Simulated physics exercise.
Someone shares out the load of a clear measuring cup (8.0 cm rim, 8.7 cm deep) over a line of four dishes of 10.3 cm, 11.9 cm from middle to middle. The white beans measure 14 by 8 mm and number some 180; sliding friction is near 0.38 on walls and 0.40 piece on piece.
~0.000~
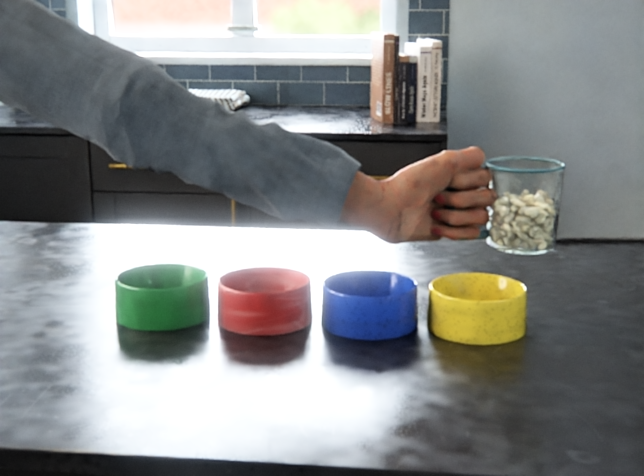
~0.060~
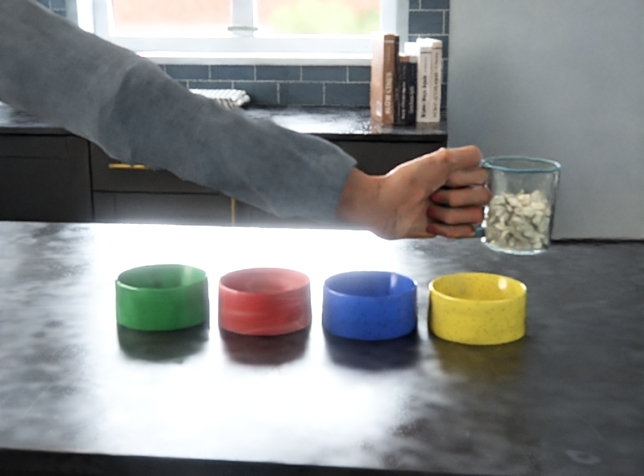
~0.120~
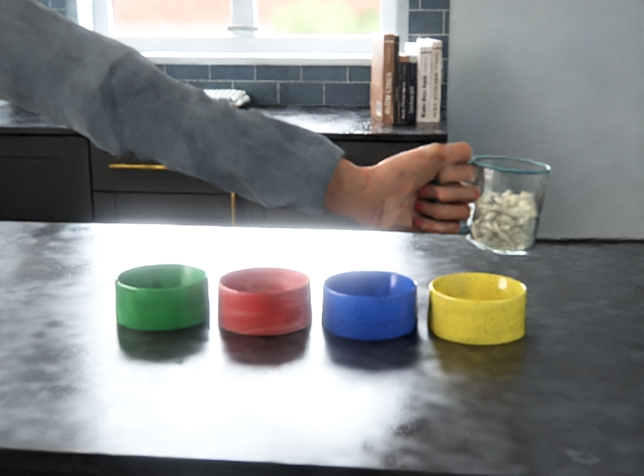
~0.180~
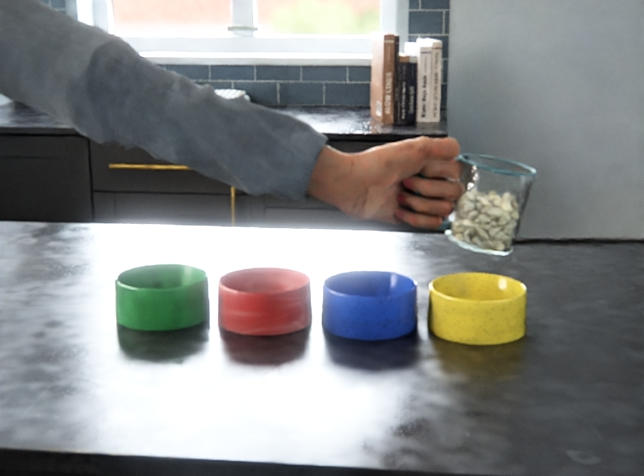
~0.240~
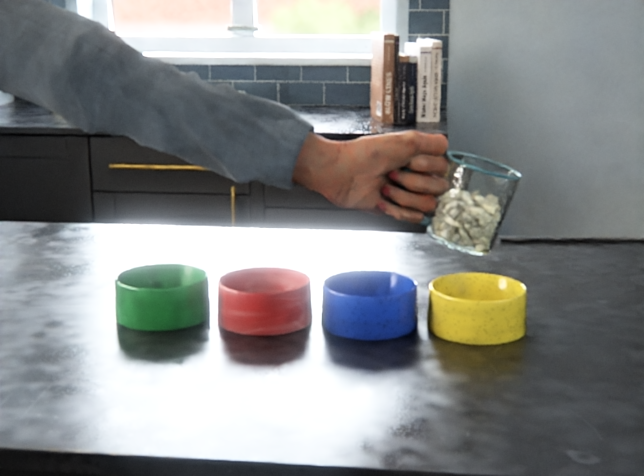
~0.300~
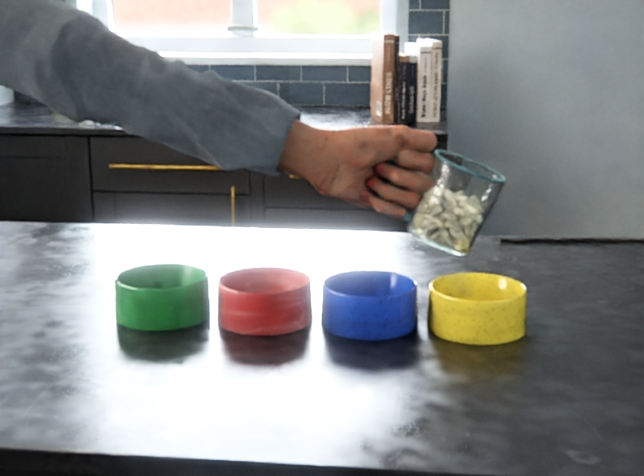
A hand in a grey-blue sleeve holds a clear measuring cup of white beans upright, above and just right of a row of green, red, blue and yellow dishes on a dark counter. The hand moves the cup left, slowly at first, while leaning it steadily rightward, the beans still inside above the yellow dish.
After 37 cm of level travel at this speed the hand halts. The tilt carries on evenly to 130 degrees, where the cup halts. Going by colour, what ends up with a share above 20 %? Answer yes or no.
Red yes, blue no, green no, yellow no, counter yes.
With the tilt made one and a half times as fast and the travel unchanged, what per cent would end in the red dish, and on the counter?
In that case red 90; counter 10.
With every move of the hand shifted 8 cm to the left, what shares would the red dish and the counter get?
Red 0, counter 0.
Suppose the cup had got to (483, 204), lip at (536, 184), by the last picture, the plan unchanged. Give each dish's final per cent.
Red 0; blue 90; green 0; yellow 0.
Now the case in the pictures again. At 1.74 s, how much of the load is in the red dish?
About 55 per cent by then.
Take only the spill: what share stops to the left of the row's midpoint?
Roughly 100 per cent.
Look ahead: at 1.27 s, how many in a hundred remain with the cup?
About 90 per cent.
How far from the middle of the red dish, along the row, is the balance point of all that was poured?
About 3 cm to its left.
After 0.88 s, tilt 72 degrees; cup holds 100 %.
After 1.27 s, tilt 107 degrees; cup holds 90 %, red 10 %.
After 1.74 s, tilt 130 degrees; cup holds 0 %, red 55 %, green 5 %.
In the end, at 2.9 s, red 55 %, blue 0 %, green 5 %, yellow 0 %, counter 45 %.
